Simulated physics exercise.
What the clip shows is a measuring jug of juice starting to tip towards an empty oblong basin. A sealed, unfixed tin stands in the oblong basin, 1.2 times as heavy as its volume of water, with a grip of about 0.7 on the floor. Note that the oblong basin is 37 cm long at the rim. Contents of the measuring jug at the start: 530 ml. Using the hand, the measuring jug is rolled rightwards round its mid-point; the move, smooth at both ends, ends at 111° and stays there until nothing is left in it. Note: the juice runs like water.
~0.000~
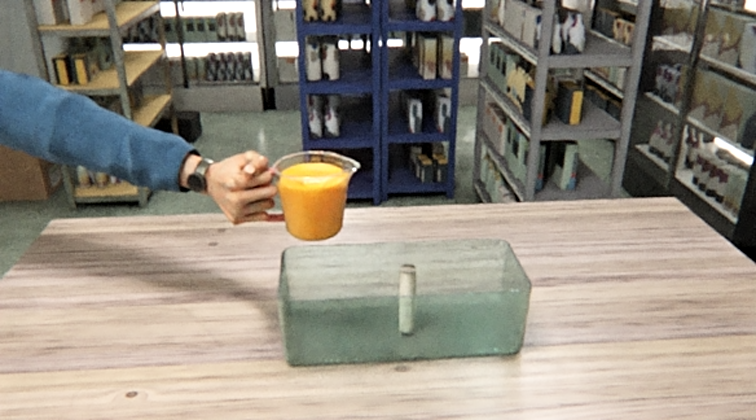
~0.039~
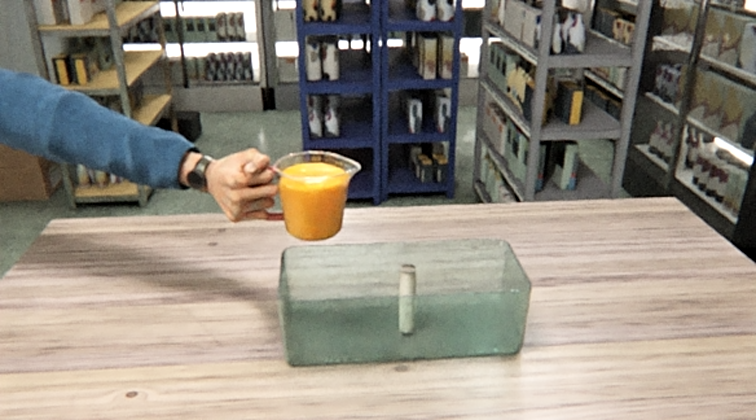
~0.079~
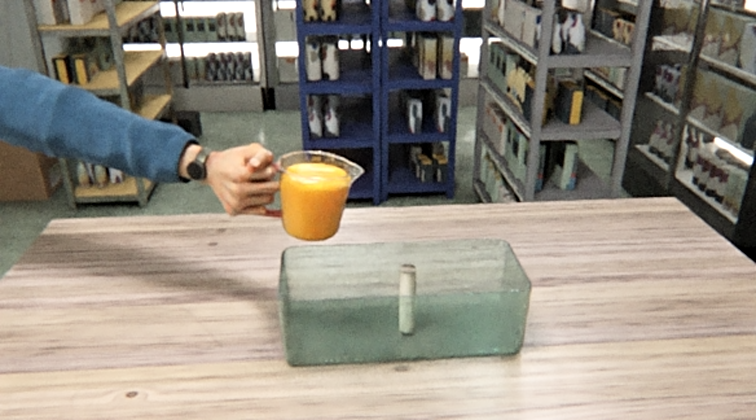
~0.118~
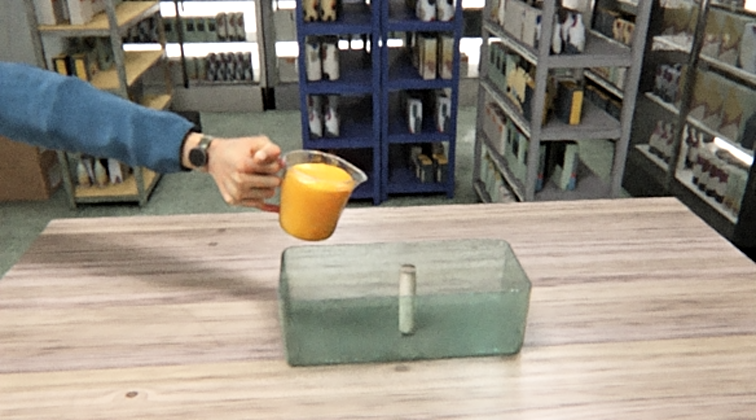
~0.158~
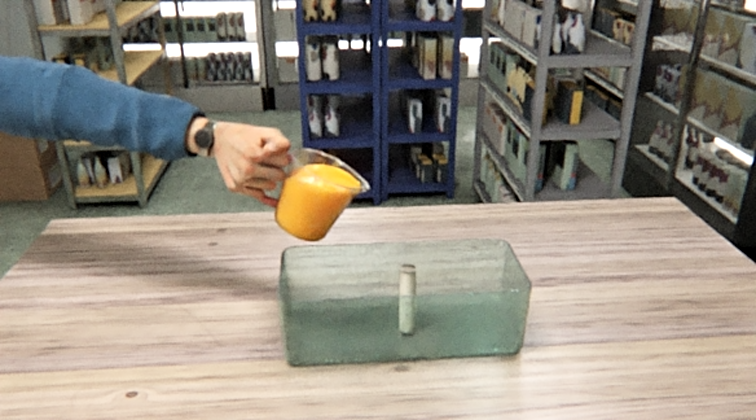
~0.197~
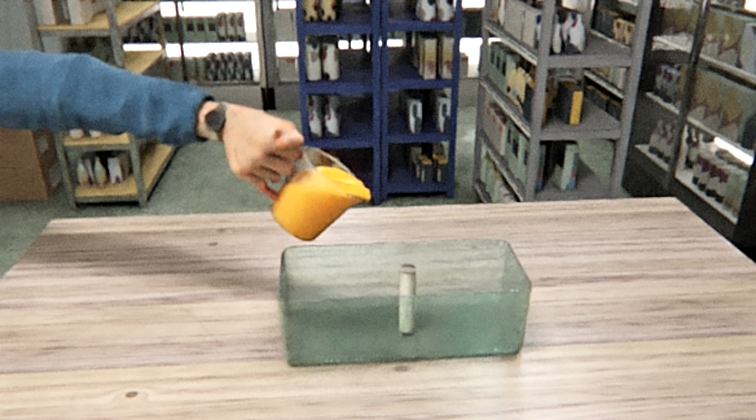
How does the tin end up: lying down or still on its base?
Here's my call: It tips.
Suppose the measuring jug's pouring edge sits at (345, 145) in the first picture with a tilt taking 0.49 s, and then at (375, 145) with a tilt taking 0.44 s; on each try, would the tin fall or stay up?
First it tips over; then it tips over.
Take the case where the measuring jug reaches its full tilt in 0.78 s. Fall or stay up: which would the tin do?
It tumbles over, then.
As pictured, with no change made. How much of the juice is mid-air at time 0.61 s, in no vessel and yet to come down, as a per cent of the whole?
Close to 7 per cent.
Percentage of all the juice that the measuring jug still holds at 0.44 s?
34 %.
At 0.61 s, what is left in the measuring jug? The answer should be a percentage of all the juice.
Around 3 in a hundred is still there.
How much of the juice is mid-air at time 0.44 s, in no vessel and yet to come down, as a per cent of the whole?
About 26 per cent.
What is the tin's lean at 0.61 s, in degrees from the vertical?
I'd put it at close to 15 degrees off upright.
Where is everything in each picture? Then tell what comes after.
Tilt 0°; pouring edge (360, 165); surface from (278, 175) to (348, 173); the oblong basin's rim runs from (280, 274) to (519, 264); the tin's top is at (408, 271), in the first picture.
Tilt 2°; pouring edge (361, 166); surface from (279, 174) to (349, 173), in the second picture.
Tilt 7°; pouring edge (364, 170); surface from (281, 173) to (350, 175), in the third picture.
Tilt 15°; pouring edge (367, 177); surface from (285, 173) to (354, 177), in the fourth picture.
Tilt 26°; pouring edge (370, 187); surface from (286, 178) to (357, 180), in the fifth picture.
Tilt 39°; pouring edge (371, 199); surface from (282, 187) to (357, 186); 2 per cent is over the edge, in the sixth picture.
Then, 0.44 s in, the tilt is 108° and 35 per cent is still to pour; the tin stands where it began.
Then, 0.61 s in, the tilt is 111° and 3 per cent is still to pour; the tin leans 13°.
Then, 0.79 s in, the tilt is 111° and 0 per cent is still to pour; the tin lies on its side.
Then, 0.99 s in, the tilt is 111° and 0 per cent is still to pour; the tin lies on its side.
Finally, the tin lies on its side.
